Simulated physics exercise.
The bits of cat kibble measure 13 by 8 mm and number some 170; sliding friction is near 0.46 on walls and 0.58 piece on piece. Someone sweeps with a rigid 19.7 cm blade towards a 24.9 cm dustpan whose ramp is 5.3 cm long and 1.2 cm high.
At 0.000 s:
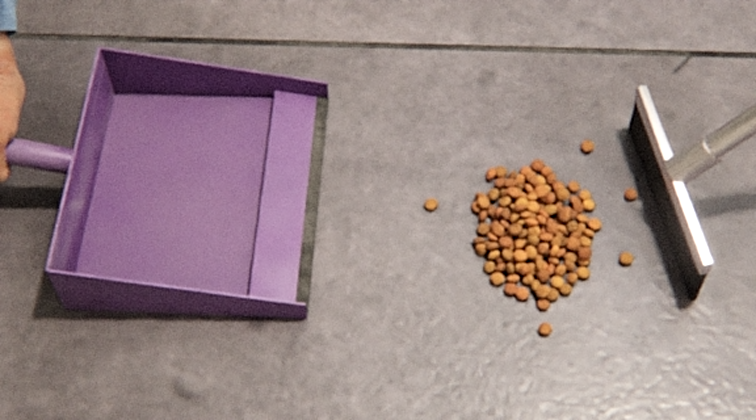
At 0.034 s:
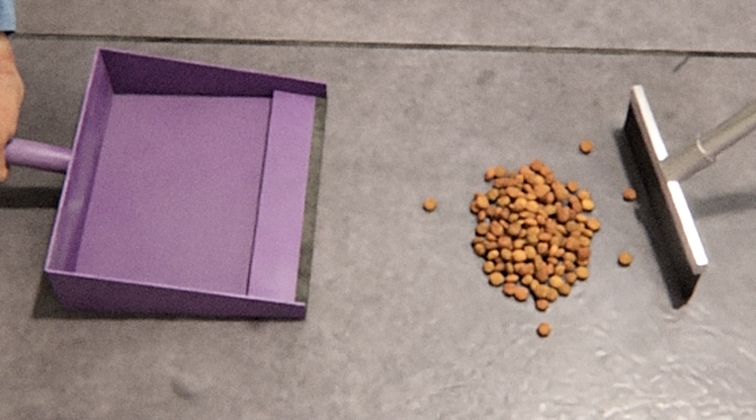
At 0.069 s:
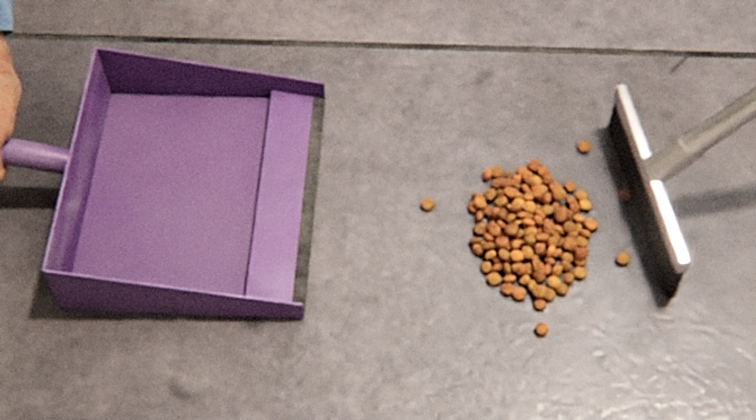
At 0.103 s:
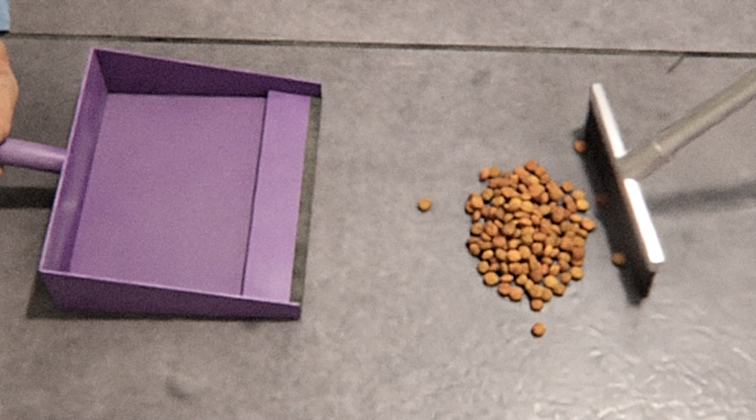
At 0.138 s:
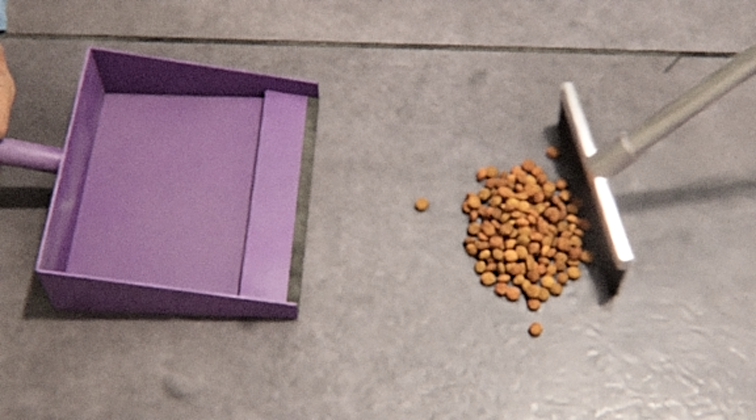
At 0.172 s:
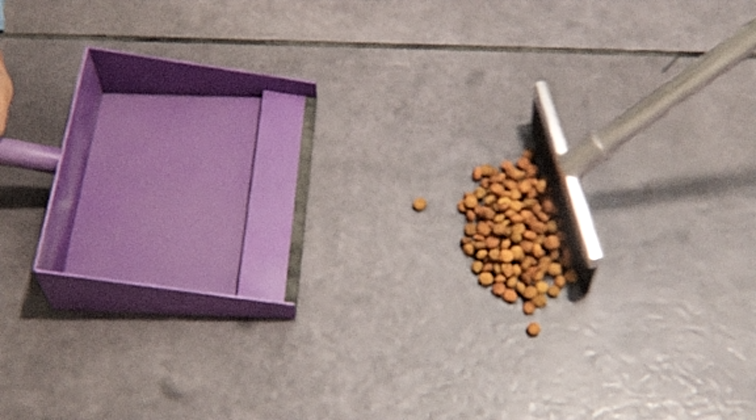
The clip opens on a purple dustpan held by a hand at left, a loose pile of brown kibble pieces, and a rigid blade on a pole at right. The blade moves left across the grey floor, reaches the pile, and pushes its right side inward, bunching the pieces.
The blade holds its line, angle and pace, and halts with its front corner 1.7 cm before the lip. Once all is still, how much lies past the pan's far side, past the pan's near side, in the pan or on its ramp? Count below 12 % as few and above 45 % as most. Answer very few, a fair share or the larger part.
Past the pan's far side: Very few; past the pan's near side: Very few; in the pan or on its ramp: A fair share.
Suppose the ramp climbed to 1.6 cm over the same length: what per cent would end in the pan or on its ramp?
In that case some 15 per cent.
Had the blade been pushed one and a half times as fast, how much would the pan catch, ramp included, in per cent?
Then about 40 per cent.
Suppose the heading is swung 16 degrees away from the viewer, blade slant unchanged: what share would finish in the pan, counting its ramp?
In that case some 5 per cent.
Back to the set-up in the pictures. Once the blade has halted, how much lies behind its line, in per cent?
Some 15 per cent.
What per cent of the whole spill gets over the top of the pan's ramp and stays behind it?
Some 0 per cent.
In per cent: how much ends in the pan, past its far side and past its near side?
Far side 0; near side 5; pan 20.
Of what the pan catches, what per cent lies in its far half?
About 50 per cent.
After 0.32 s, middle of the blade 14 cm from the lip; 0 % over the lip, far side 0 %, near side 0 %.
After 0.43 s, middle of the blade 6 cm from the lip; 0 % over the lip, far side 0 %, near side 5 %.
After 0.66 s, middle of the blade 4 cm from the lip; 20 % over the lip, far side 0 %, near side 5 %.
In the end, at 1.1 s, far side 0 %, near side 5 %, pan 20 %, in front of the lip or behind the blade 75 %.
